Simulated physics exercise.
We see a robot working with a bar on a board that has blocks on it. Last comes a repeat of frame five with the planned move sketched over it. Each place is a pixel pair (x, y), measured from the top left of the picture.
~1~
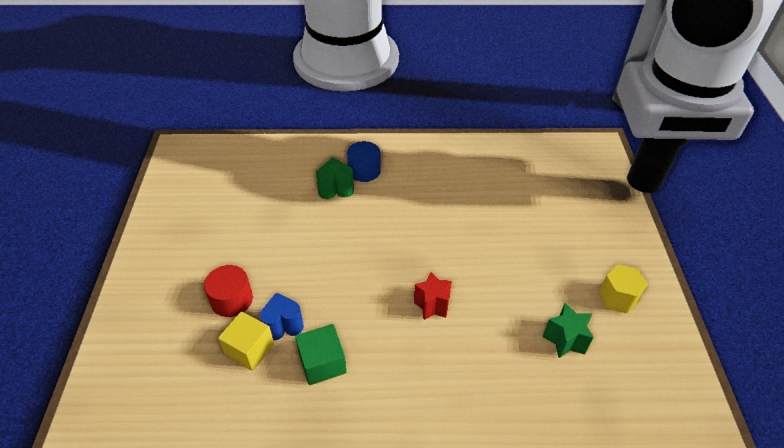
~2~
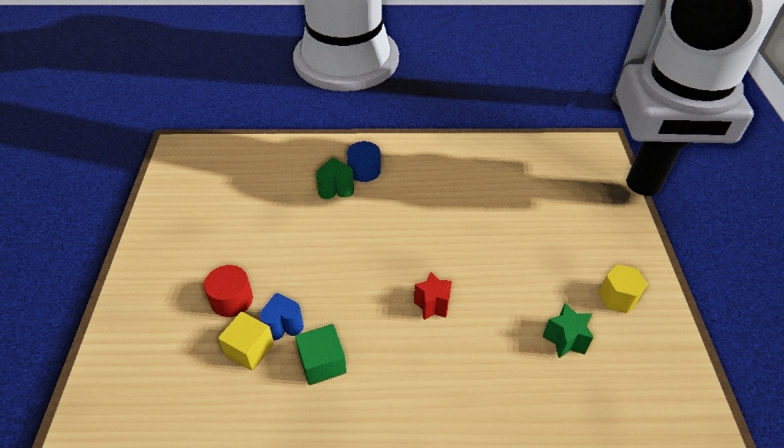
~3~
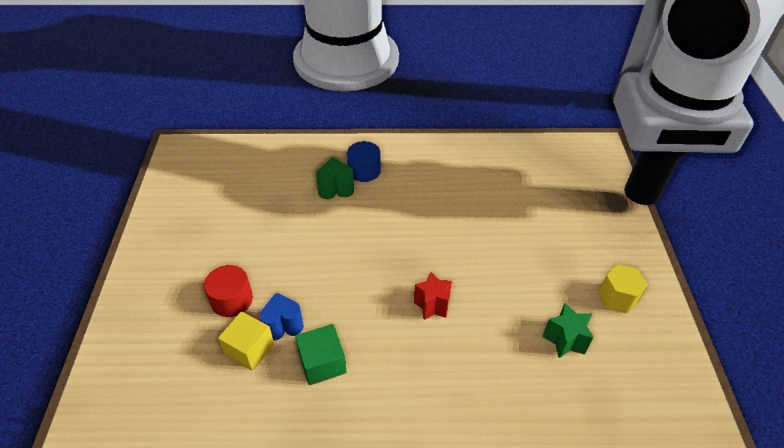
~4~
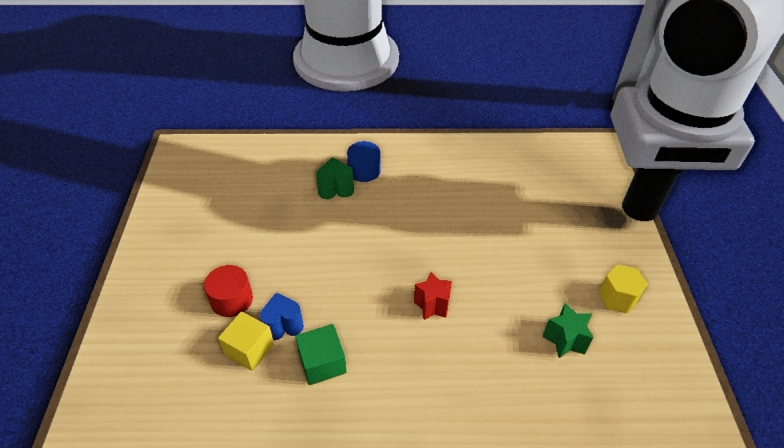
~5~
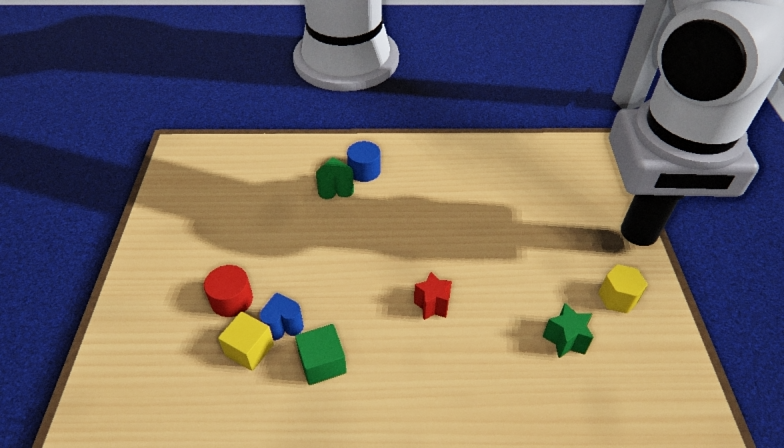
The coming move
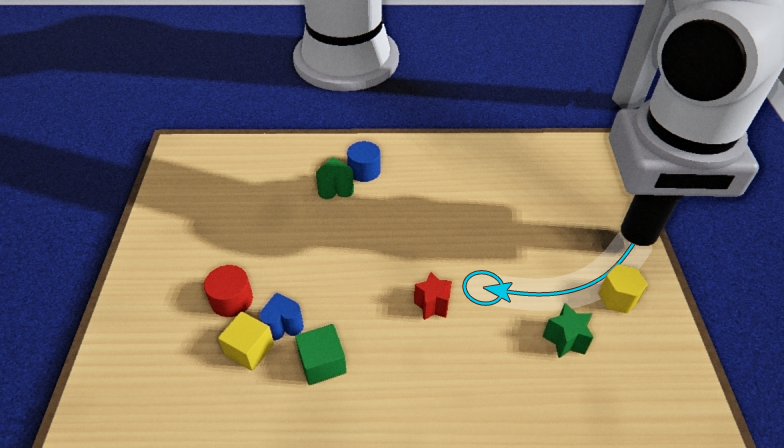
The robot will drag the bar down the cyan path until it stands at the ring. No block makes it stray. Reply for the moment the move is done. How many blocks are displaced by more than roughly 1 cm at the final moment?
In total, one block gets moved by over 1 cm.
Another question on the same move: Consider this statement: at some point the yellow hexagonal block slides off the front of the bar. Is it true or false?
It is true.
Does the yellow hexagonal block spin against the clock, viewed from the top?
Yes, it checks out.
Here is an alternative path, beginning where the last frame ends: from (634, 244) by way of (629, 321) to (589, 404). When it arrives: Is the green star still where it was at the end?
Going by the path, no.
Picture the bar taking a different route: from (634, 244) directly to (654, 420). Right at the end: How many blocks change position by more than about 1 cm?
One block moves more than 1 cm.
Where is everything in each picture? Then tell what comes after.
The first frame shows lower end of the bar (644, 181), tops of blocks, green star (573, 322), yellow hexagonal block (627, 279).
The second frame shows bar (643, 184), blocks as before.
The third frame shows bar (642, 193), blocks as before.
The fourth frame shows bar (640, 209), blocks as before.
The fifth frame shows bar (639, 233), green star (573, 322), yellow hexagonal block (627, 279).
The drawn path runs from (634, 244) by way of (602, 278) and (547, 294) to (484, 288).
On the path given first. One third of the way, bar (607, 267); yellow hexagonal block (625, 290), turned 30° anticlockwise.
Two thirds of the way, bar (550, 284); yellow hexagonal block (624, 294), turned 45° anticlockwise.
At the end, bar (486, 277); green star not moved; yellow hexagonal block (624, 294), turned 45° anticlockwise.
